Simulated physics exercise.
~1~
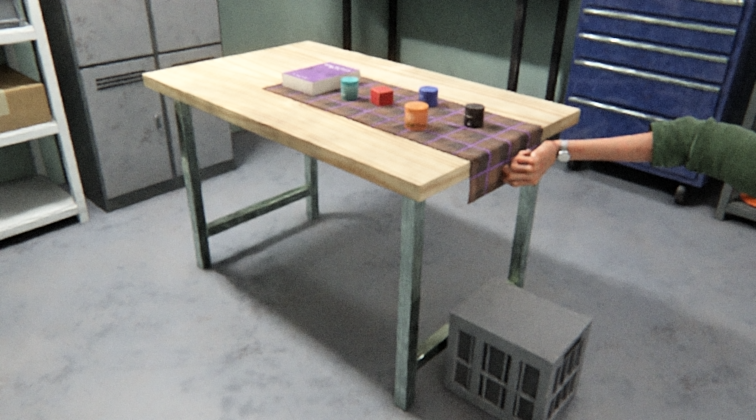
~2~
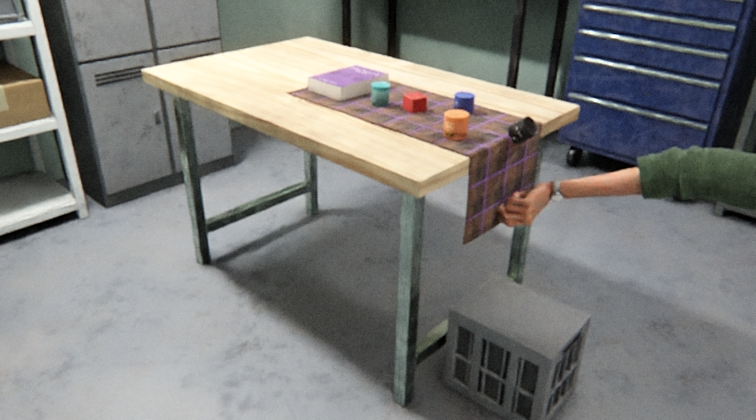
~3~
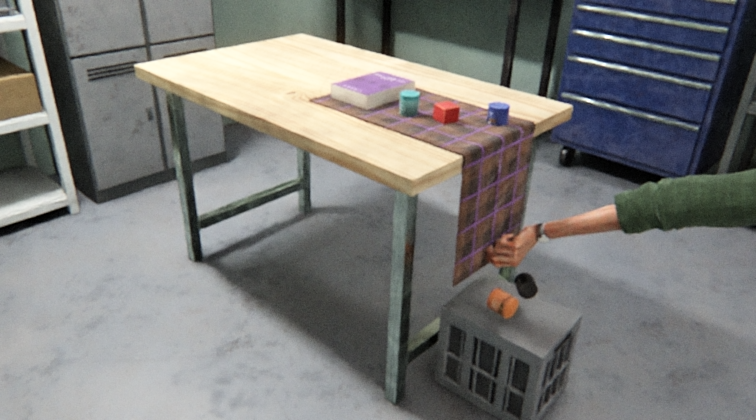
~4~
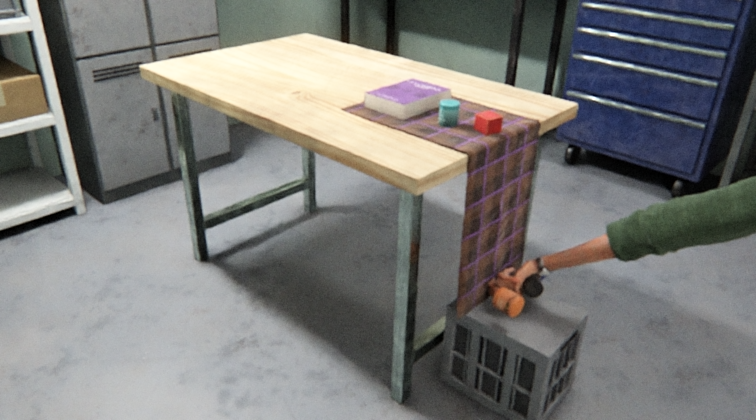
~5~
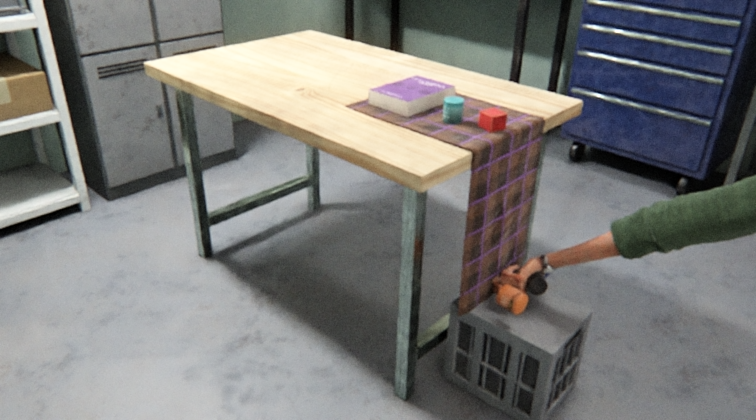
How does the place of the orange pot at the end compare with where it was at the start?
At the start the orange pot stands on the runner on top of the workbench, but at the end it lies on top of the grey crate below, close to the hand.
At the start, a hand reaches in from the right and holds the hanging end of a brown plaid runner on a wooden workbench, with a purple book, several small pots and a red cube resting on it. The hand pulls the cloth downward, and everything on it slides right as the black pot begins to tip at the edge. The black and orange pots drop onto the grey crate below. The blue pot then goes out of sight as the pulling continues. Finally the hem rests on the crate, while the book, teal pot and red cube remain on the bench.
